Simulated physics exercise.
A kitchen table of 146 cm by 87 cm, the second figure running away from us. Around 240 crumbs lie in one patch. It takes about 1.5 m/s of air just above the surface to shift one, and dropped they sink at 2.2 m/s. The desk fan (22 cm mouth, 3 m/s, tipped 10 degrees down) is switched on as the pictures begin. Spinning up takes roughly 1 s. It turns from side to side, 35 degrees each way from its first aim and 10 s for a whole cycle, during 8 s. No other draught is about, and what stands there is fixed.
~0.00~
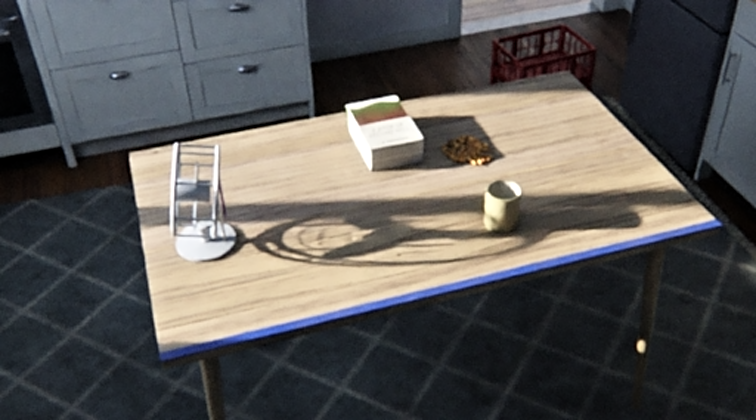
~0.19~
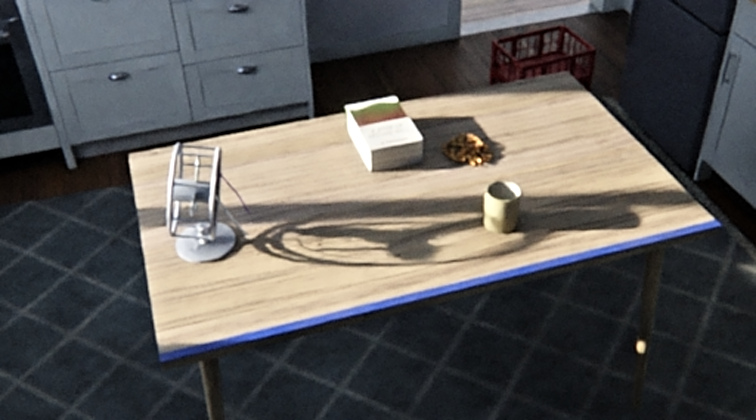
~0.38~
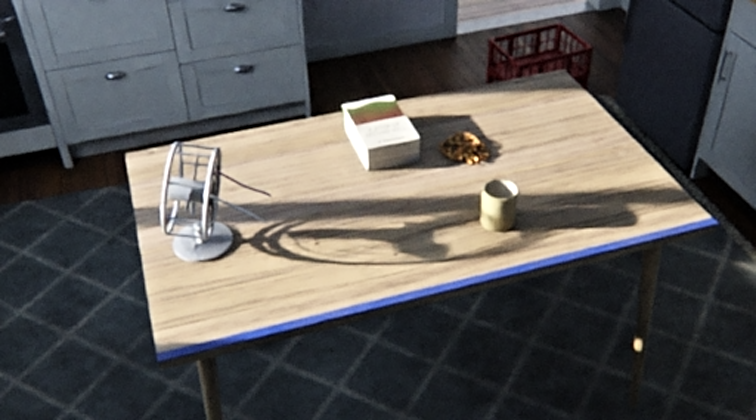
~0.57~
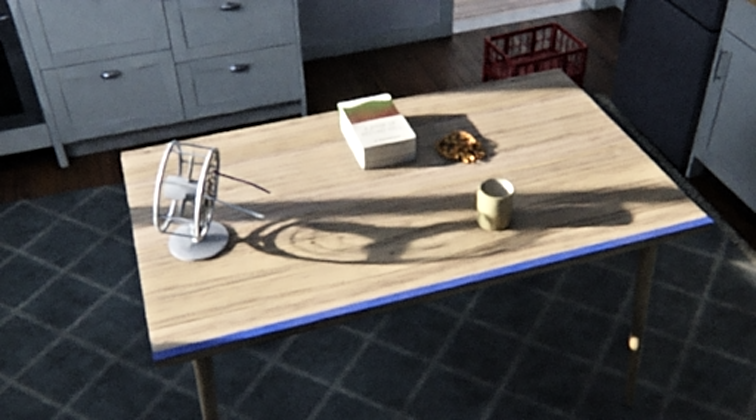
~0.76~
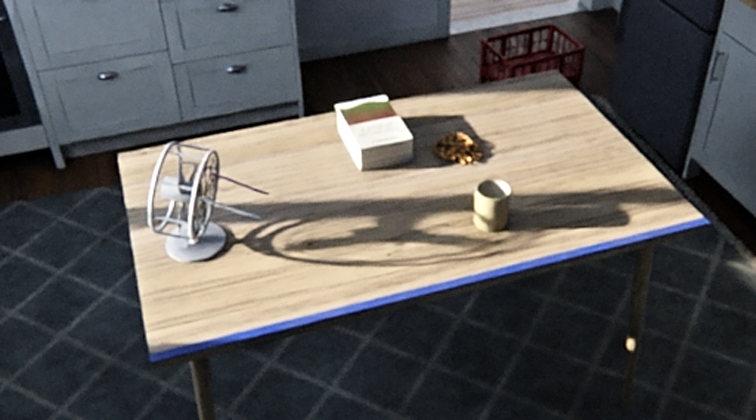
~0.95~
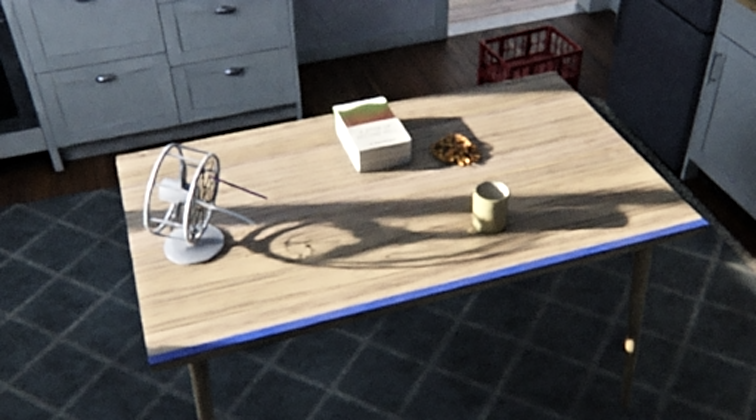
A small desk fan on a wooden table turned slowly towards the front, while the book, the mug and the little patch of crumbs stayed where they were.
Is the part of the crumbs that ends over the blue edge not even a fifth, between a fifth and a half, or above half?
By then not even a fifth are over the blue edge.
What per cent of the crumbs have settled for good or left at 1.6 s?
Some 1 per cent.
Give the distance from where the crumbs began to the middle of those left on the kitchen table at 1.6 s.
Roughly 0 cm.
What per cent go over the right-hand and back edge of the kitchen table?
About 60 % right-hand, 0 % back.
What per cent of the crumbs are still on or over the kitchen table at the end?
About 40 %.
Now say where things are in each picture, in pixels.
In the first picture, the middle of the crumbs is near (469, 149), none has stirred yet and the mouth of the desk fan is at (196, 191).
In the second picture, the middle of the crumbs is near (468, 148), none has stirred yet and the blue edge is centred on (462, 289).
In the third picture, the middle of the crumbs is near (465, 147), none has stirred yet, the top of a book is at (380, 121) and the top of a mug is at (500, 189).
In the fourth picture, the middle of the crumbs is near (461, 146), none has stirred yet and the head of the desk fan has turned about 12 degrees towards the front.
In the fifth picture, the middle of the crumbs is near (458, 147) and none has stirred yet.
In the sixth picture, the middle of the crumbs is near (456, 149), none has stirred yet and the head of the desk fan has turned about 20 degrees towards the front.
After 1.6 s, 0 % are over the blue edge; the middle of those left on the top is near (456, 149); 1 % are gone or lie where they will stay.
After 2.6 s, 0 % are over the blue edge; the middle of those left on the top is near (456, 149); 1 % are gone or lie where they will stay.
After 4.4 s, 0 % are over the blue edge; the middle of those left on the top is near (456, 149); 1 % are gone or lie where they will stay.
After 8.0 s, at the end, 0 % are over the blue edge; the middle of those left on the top is near (449, 139).
